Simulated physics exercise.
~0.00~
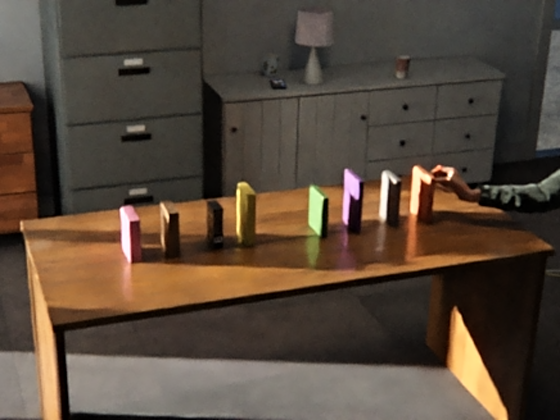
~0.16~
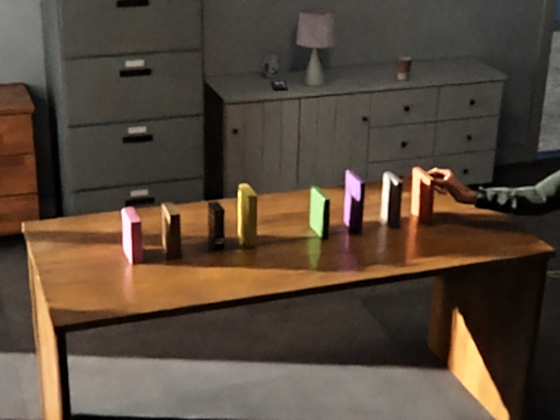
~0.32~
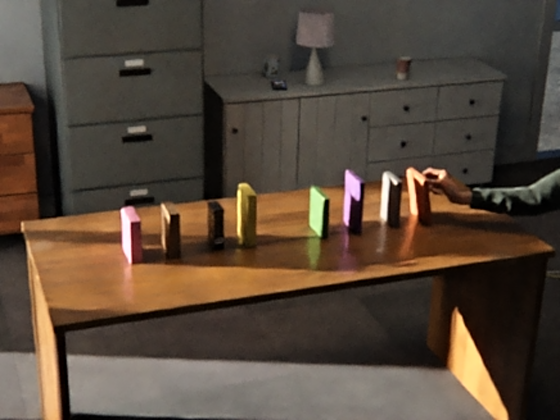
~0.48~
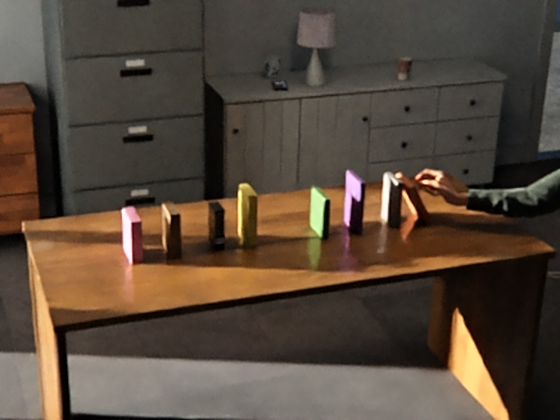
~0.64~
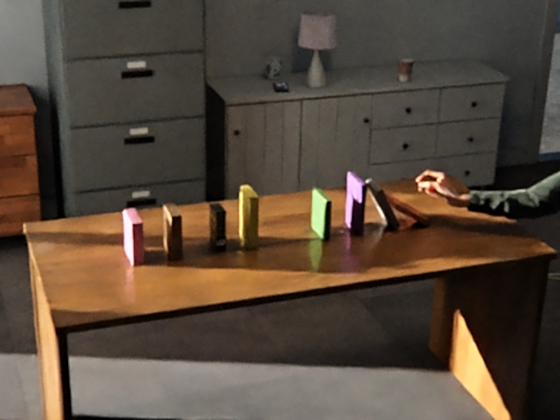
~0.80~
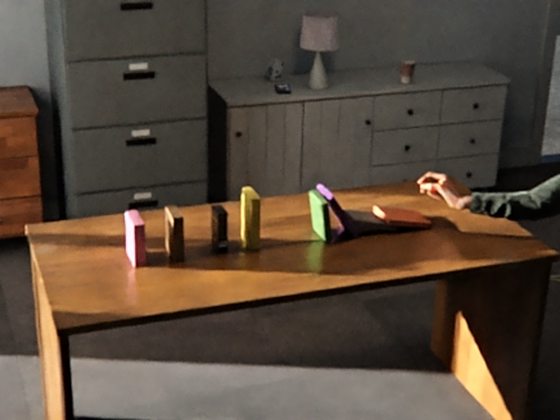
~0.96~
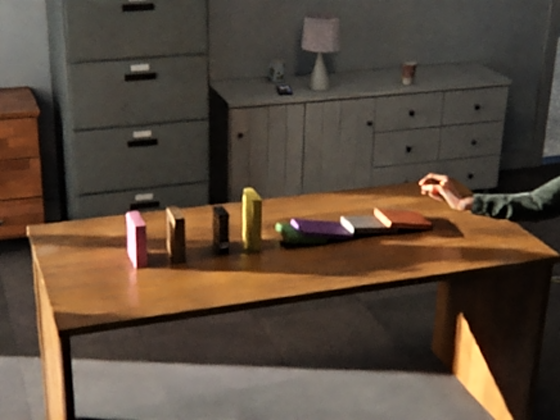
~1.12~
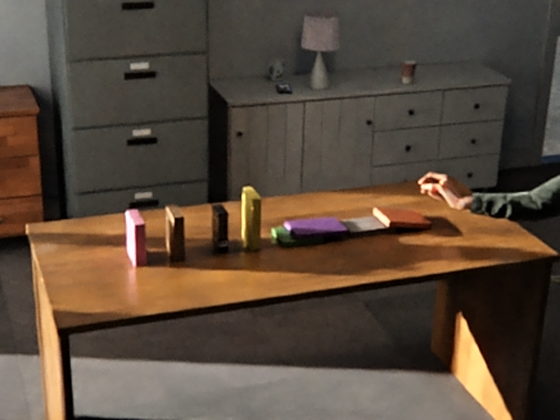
The clip shows eight colored blocks standing in a row on a wooden table as a hand at the right tips the orange one leftward. The grey, purple and green pieces topple in turn and lie flat, while the yellow, black, brown and pink ones stay upright.
